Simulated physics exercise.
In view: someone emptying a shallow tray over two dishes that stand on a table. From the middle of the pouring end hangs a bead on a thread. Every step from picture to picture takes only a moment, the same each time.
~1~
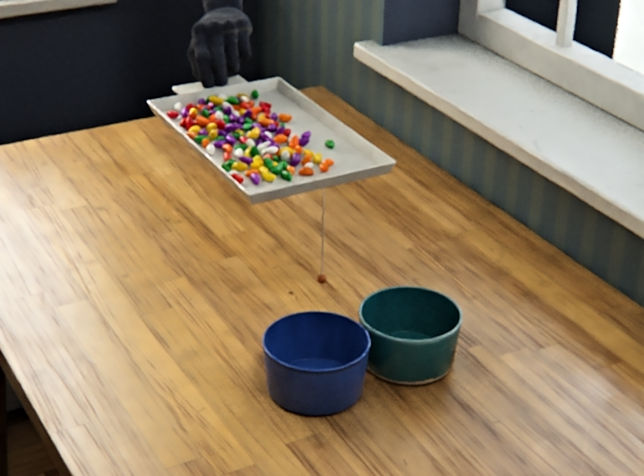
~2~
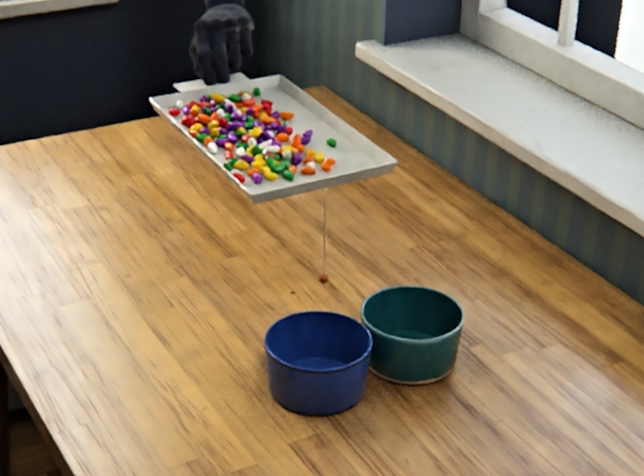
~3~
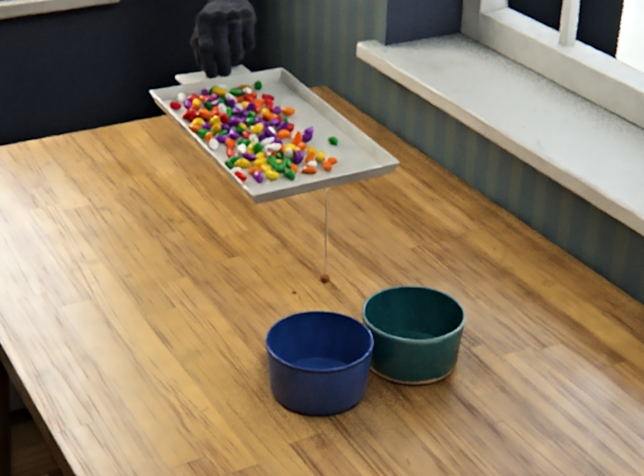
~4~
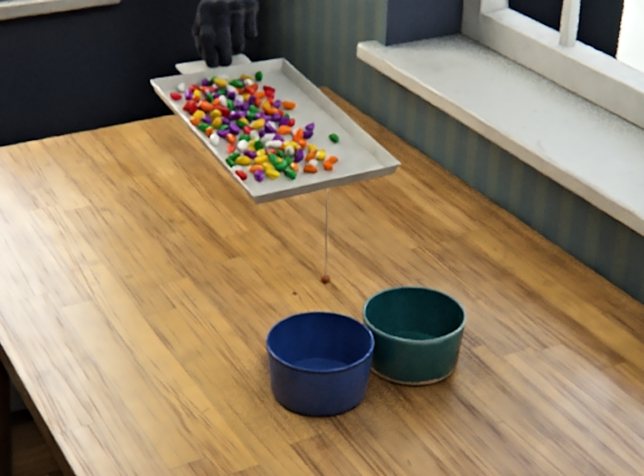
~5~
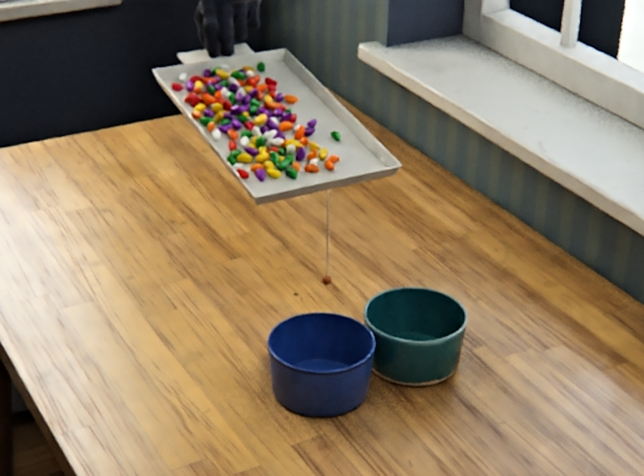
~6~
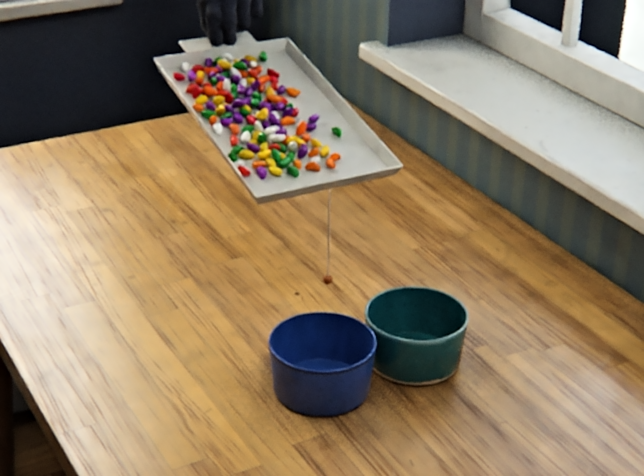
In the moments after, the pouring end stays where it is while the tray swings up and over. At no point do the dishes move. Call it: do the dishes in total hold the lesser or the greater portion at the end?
In total they hold the greater portion.
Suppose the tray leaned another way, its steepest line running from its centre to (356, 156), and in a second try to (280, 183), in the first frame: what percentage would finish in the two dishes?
Shares, approx.: 10 %, then 50 %.
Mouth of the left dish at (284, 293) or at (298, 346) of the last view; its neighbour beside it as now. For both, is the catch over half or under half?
Place 1: Lower than half; place 2: Higher than half.
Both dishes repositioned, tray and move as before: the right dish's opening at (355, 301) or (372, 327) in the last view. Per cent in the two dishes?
First 60 per cent, second 60 per cent.
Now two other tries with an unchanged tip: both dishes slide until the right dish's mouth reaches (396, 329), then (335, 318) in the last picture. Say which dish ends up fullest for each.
The first try: Right. The second: The right dish.
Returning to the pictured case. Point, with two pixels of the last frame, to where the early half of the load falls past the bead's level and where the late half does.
About (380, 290) to begin with, then about (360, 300).
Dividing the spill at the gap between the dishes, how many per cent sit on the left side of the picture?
Looks to be around 70 per cent of the spill.
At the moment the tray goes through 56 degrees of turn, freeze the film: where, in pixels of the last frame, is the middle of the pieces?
Look around (321, 142) in the last picture.
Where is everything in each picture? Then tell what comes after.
Corners of the pouring end (252, 191) and (389, 161), level; middle of the load (251, 137), jelly beans; left dish (342, 387); right dish (437, 357); bead on its thread (322, 279), in the first frame.
Corners of the pouring end (254, 191) and (391, 161), level; middle of the load (253, 135), in the second frame.
Corners of the pouring end (255, 191) and (392, 161), tipped barely, level across its low end; middle of the load (254, 131), in the third frame.
Corners of the pouring end (256, 192) and (393, 162), tipped a little, level across its low end; middle of the load (255, 126), in the fourth frame.
Corners of the pouring end (258, 193) and (395, 164), tipped a little, level across its low end; middle of the load (257, 121), in the fifth frame.
Corners of the pouring end (259, 193) and (396, 164), tipped a little, level across its low end; middle of the load (258, 115); left dish (348, 388); right dish (444, 358), in the sixth frame.
Just after the last frame, tray tipped steeply; almost all on the tray; just a few in the air.
A moment on, tray tipped right over; roughly a third on the tray; about a tenth in the left dish; roughly a quarter in the right dish; about a tenth outside both; roughly a third in the air.
Further on, tray tipped past a quarter turn; roughly a third in the left dish; roughly half in the right dish; roughly a quarter outside both; just a few in the air.
When it is over, tray tipped past a quarter turn; roughly a third in the left dish; roughly half in the right dish; roughly a quarter outside both; just a few in the air.
